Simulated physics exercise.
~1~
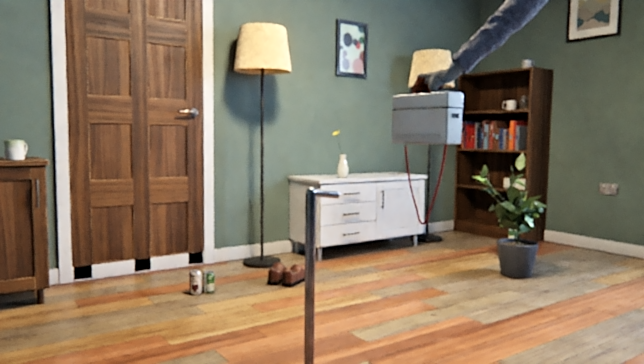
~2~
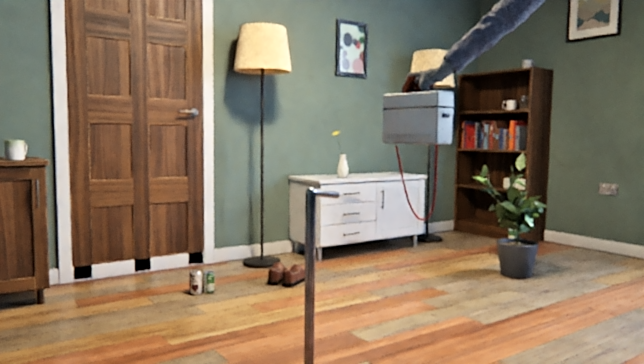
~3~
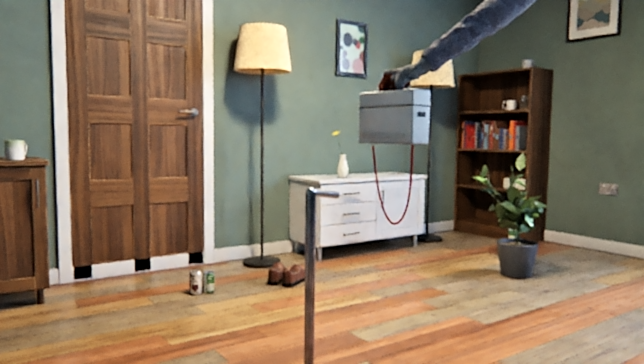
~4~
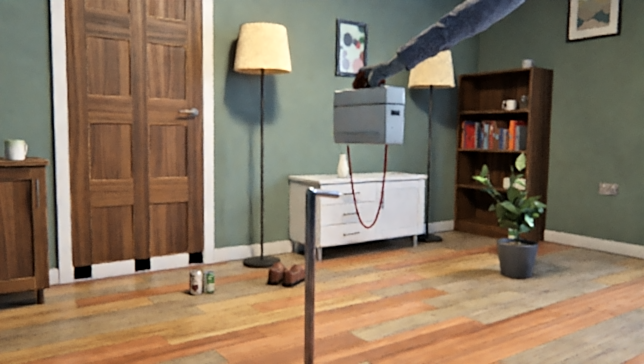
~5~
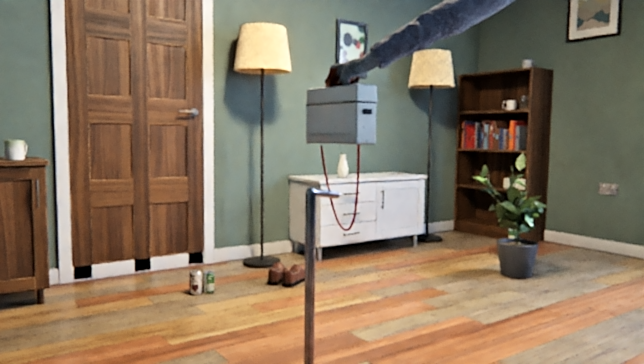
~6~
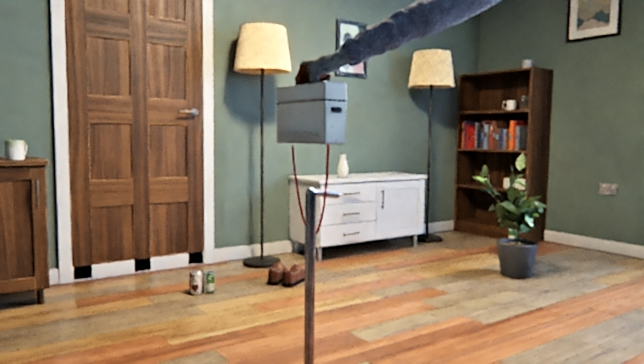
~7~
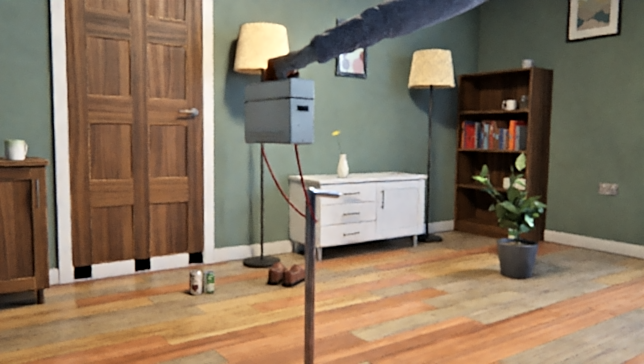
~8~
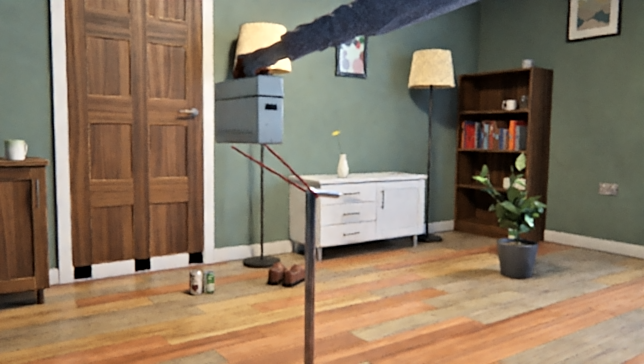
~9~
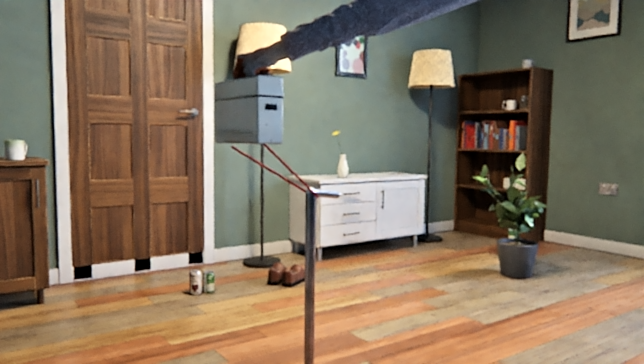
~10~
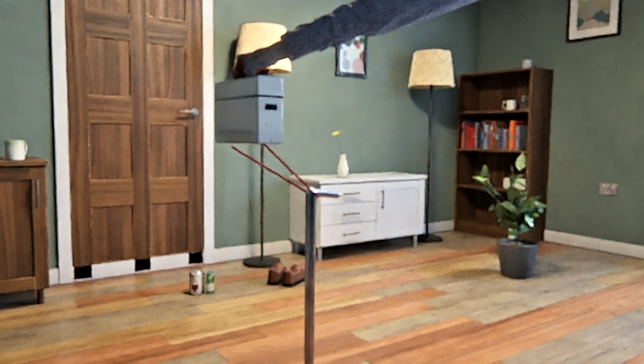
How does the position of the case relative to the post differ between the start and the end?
At the start the case is held well to the right of the post, in front of the far lamp. By the end it is on the left side of the post, in front of the nearer lamp.
